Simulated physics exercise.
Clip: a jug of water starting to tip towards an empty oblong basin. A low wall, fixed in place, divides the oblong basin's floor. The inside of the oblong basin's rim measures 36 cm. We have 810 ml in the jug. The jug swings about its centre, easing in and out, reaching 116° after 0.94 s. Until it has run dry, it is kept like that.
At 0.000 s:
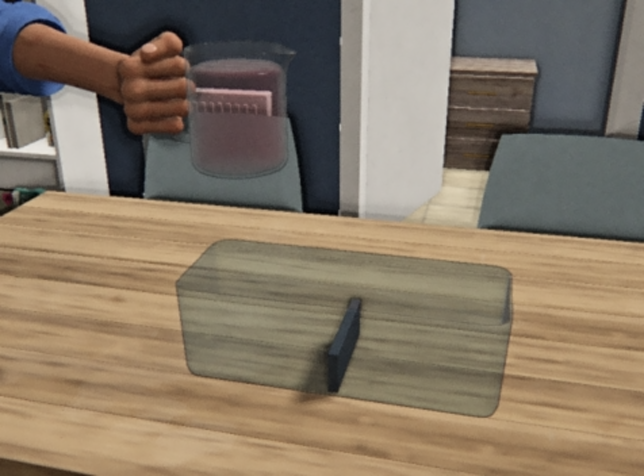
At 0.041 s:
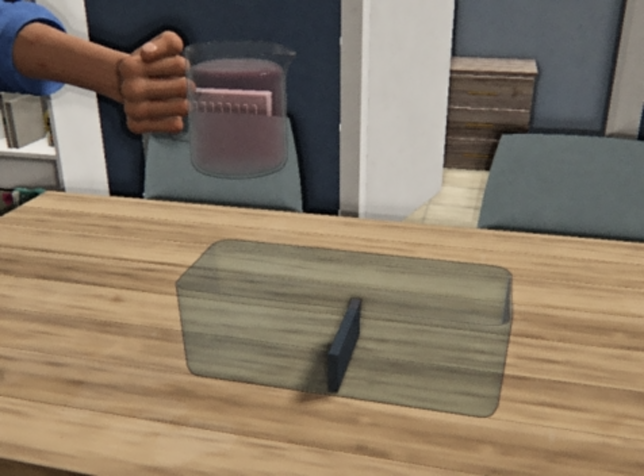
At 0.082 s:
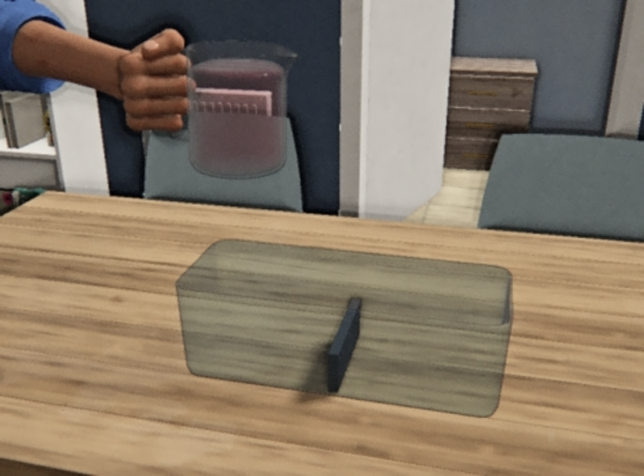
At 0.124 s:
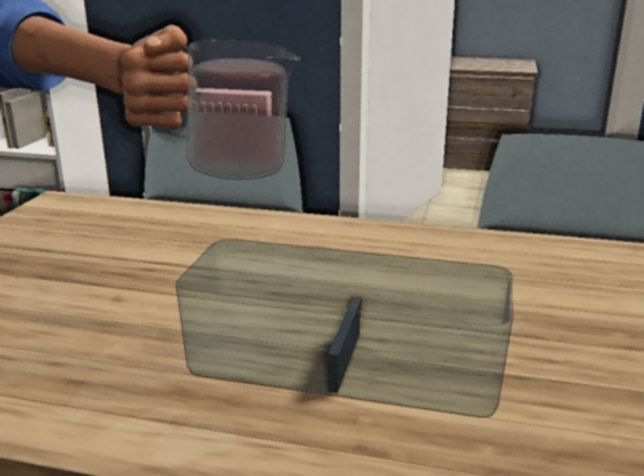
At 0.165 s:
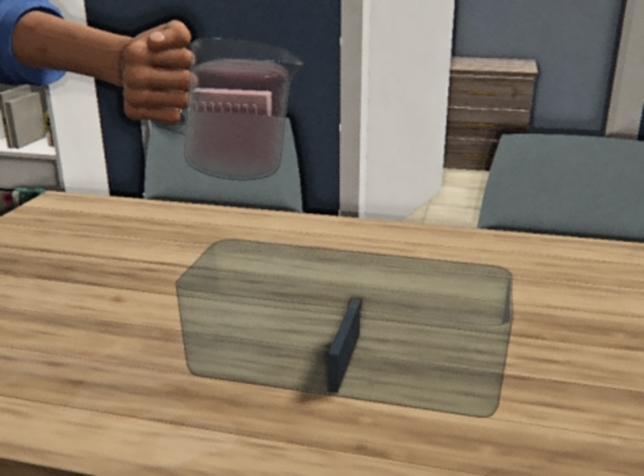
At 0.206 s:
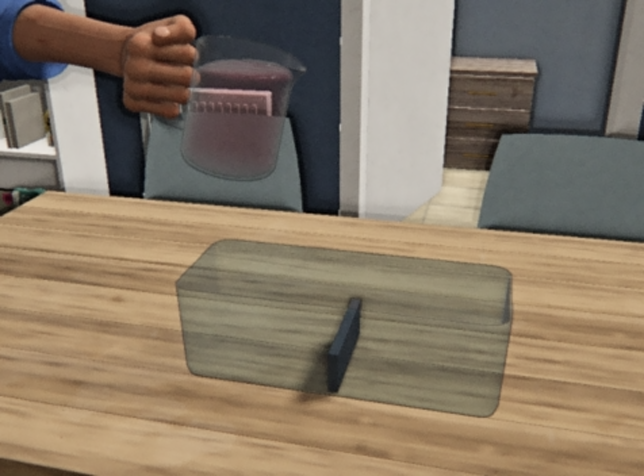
The footage shows a hand at upper left holding a clear jug of water above a wooden table, tilting it slightly to the right, while an empty, see-through oblong basin with a low dark wall inside stays still below.
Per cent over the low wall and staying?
81 per cent.
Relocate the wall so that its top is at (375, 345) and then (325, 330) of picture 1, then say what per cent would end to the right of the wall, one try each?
I'd say 45 percent on the first go, 90 percent on the next.
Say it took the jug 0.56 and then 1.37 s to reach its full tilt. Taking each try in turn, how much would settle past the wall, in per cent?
Some 75 and 85 per cent, in that order.
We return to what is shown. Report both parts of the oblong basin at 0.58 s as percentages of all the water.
Lab note: Left near 0, right near 3.
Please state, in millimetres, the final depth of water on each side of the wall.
About 6 mm left, about 28 mm right.
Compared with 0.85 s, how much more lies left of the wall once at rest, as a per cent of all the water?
It comes to some 16 per cent.
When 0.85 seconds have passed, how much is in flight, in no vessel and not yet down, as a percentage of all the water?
About 28 per cent.
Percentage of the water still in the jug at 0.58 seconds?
I reckon about 78 in a hundred is still held.
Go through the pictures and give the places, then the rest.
Tilt 0°; pouring edge (294, 52); surface from (195, 65) to (283, 69); the oblong basin's rim runs from (196, 263) to (511, 297); the wall's top is at (345, 326), in the first picture.
Tilt 1°; pouring edge (295, 53); surface from (195, 64) to (283, 69), in the second picture.
Tilt 2°; pouring edge (297, 55); surface from (197, 64) to (284, 69), in the third picture.
Tilt 5°; pouring edge (299, 58); surface from (197, 64) to (286, 71), in the fourth picture.
Tilt 9°; pouring edge (302, 63); surface from (200, 65) to (289, 70), in the fifth picture.
Tilt 13°; pouring edge (306, 69); surface from (200, 69) to (294, 72), in the sixth picture.
By 0.58 s the tilt is 78° and 78 per cent is still to pour, 0 is left of the wall and 3 right of it.
By 0.85 s the tilt is 113° and 20 per cent is still to pour, 2 is left of the wall and 51 right of it.
By 1.13 s the tilt is 116° and 1 per cent is still to pour, 15 is left of the wall and 81 right of it.
By 1.44 s the tilt is 116° and 0 per cent is still to pour, 17 is left of the wall and 81 right of it.
At rest 17 per cent lies left of the wall, 81 right of it and 2 outside.
